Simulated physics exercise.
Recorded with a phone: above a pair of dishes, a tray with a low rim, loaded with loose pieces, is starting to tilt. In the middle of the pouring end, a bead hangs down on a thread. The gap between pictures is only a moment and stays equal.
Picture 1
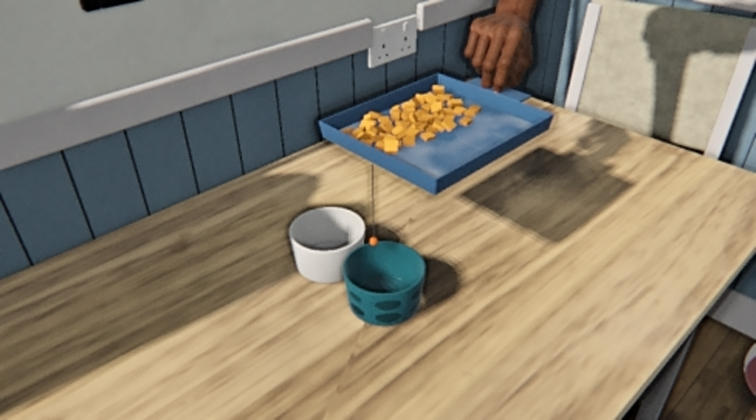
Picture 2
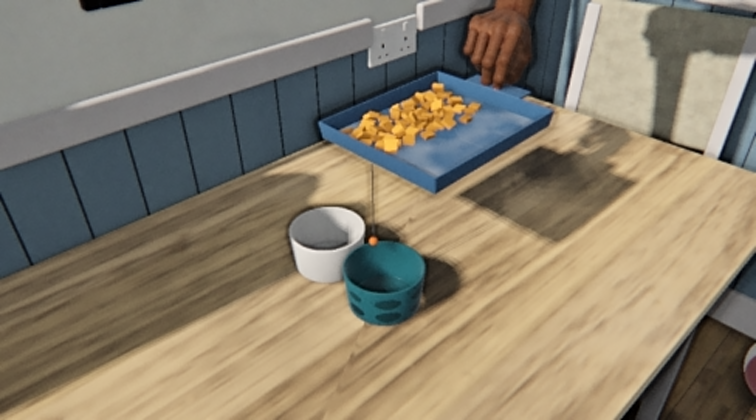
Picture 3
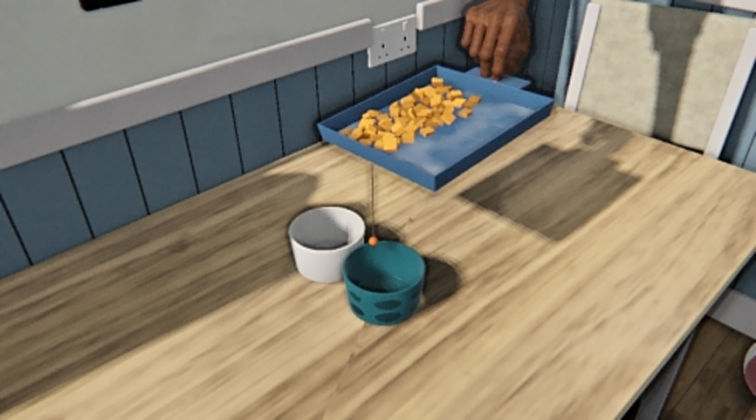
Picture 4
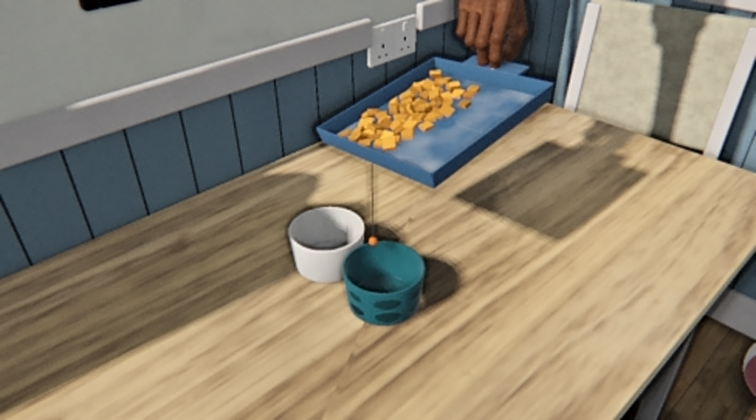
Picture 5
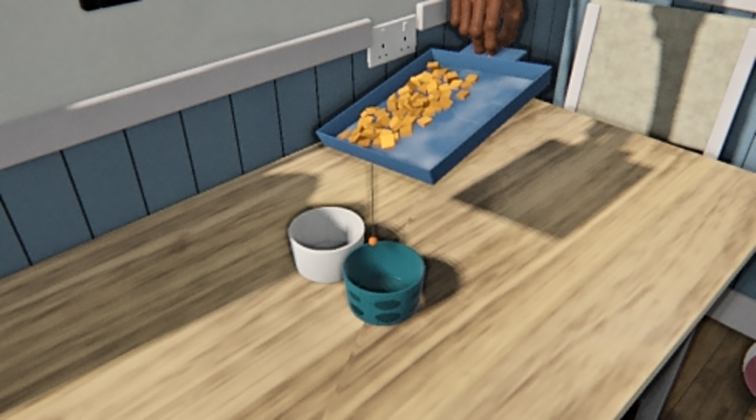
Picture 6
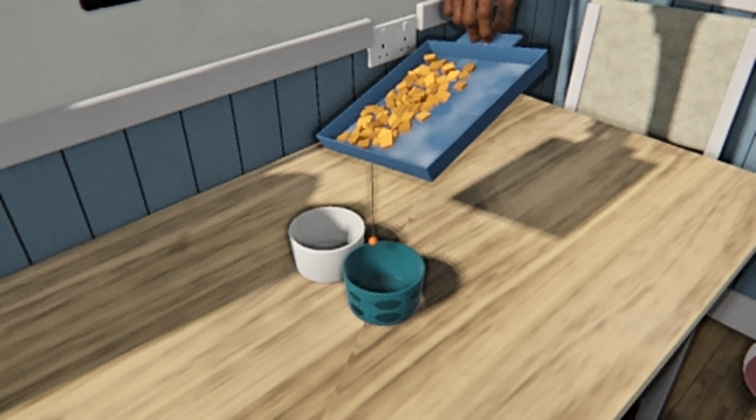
Above two small dishes on a wooden table, a hand gradually tilts a blue tray of crackers.
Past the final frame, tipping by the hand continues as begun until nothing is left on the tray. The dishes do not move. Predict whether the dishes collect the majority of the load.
They do collect the majority.
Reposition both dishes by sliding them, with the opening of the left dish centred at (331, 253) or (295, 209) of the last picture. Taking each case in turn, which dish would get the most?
Try 1: The dish at left; try 2: The dish at right.
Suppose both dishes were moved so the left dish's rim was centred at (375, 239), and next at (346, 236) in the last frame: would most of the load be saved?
Taking the places in turn, it's shy of half and then past half.
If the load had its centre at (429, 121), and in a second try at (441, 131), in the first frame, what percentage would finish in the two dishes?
Roughly 100 % and then 80 %.
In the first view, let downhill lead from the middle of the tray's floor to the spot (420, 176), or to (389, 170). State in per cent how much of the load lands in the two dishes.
I'd put it at some 50 % and then some 30 %.
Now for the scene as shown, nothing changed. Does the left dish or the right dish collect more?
I'd say more ends in the left-side one.
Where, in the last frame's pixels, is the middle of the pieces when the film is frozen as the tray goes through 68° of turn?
The load's middle is around (354, 123).
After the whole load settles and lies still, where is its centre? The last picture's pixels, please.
Roughly pixel (324, 254).
Shortly afterwards, tray tipped steeply; the whole lot on the tray.
Next, tray tipped past a quarter turn; a little on the tray; near two thirds in the left dish; a little outside both; near a quarter in the air.
Some moments later, tray tipped past a quarter turn; all but a few in the left dish; a little outside both.
In the end, tray tipped past a quarter turn; none at all in the right dish; all but a few in the left dish; a little outside both.
